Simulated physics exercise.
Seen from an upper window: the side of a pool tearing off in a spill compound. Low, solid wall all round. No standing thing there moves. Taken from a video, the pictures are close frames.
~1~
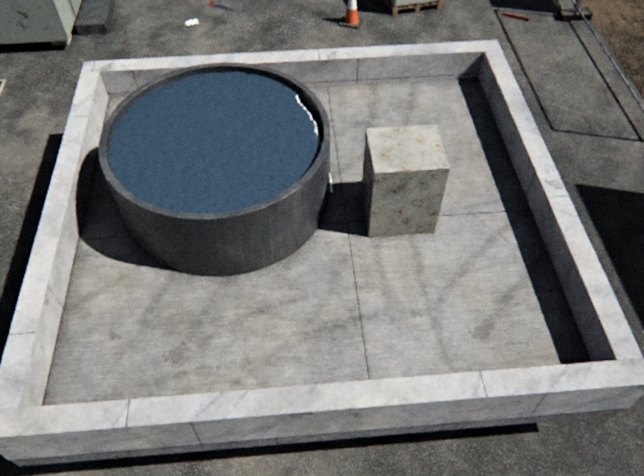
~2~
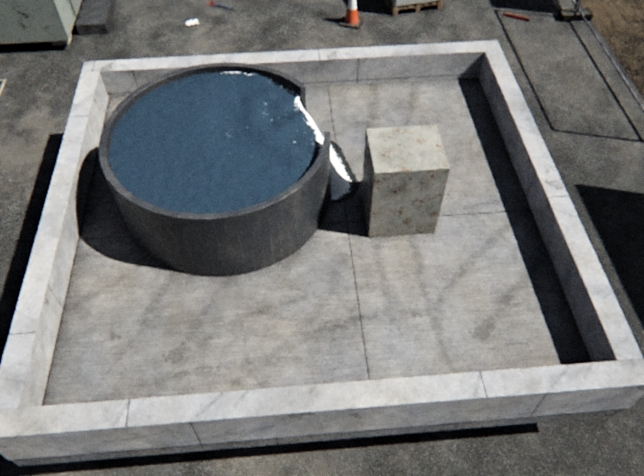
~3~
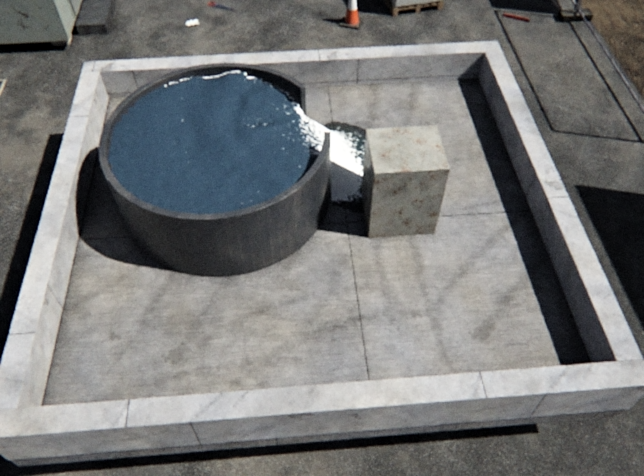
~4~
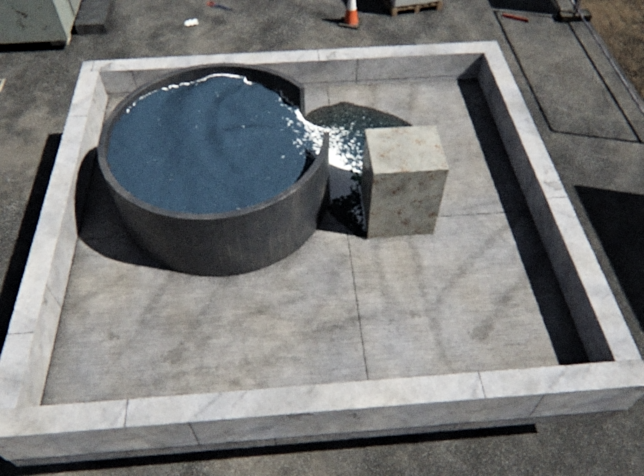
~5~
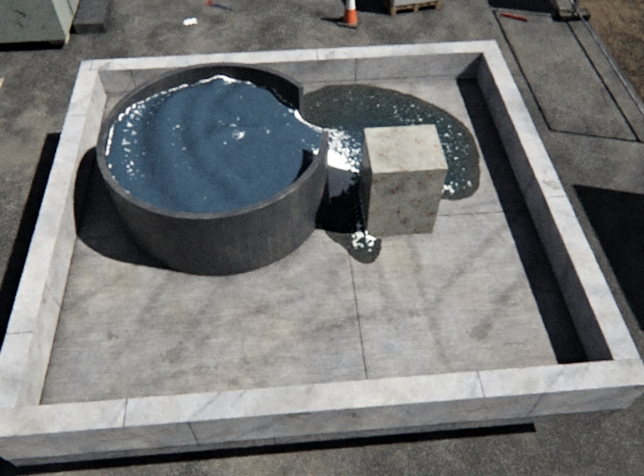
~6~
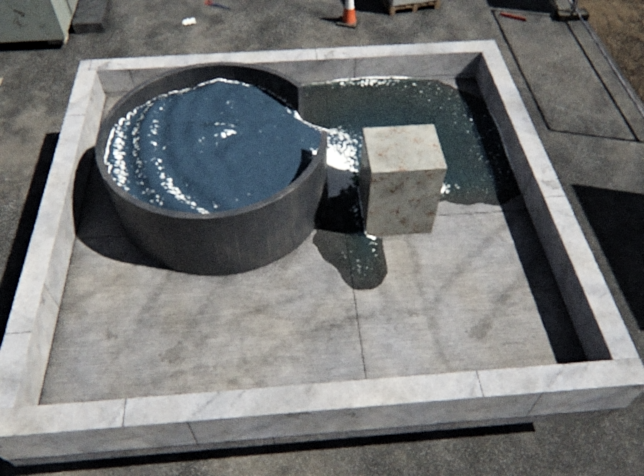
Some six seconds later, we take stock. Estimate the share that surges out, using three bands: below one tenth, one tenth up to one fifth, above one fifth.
The water lost is a modest share, below a tenth.
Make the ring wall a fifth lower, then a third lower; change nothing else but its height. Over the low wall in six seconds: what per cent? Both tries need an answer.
4 % then 8 %.
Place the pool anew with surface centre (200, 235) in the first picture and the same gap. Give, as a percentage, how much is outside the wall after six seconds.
About 0 %.
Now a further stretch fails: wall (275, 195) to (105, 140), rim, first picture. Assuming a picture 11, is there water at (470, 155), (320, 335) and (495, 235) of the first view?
Spared, soaked, spared.
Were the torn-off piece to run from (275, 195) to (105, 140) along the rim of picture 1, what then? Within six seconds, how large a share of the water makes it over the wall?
Close to 10 percent, I'd say.
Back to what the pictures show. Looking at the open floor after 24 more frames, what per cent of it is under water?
My guess is around 80 in a hundred.
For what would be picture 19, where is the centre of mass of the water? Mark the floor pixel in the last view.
About (321, 175).
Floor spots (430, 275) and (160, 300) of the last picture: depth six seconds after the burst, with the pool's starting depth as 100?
I'd say around 4 and 16 in a hundred.
A moment on, water covers 30 % of the floor; the low wall has let 0 % over.
Next, water covers 35 % of the floor; the low wall has let 0 % over.
Then, water covers 50 % of the floor; the low wall has let 2 % over.
Later, water covers 65 % of the floor; the low wall has let 2 % over.
In the end, water covers 85 % of the floor; the low wall has let 2 % over.
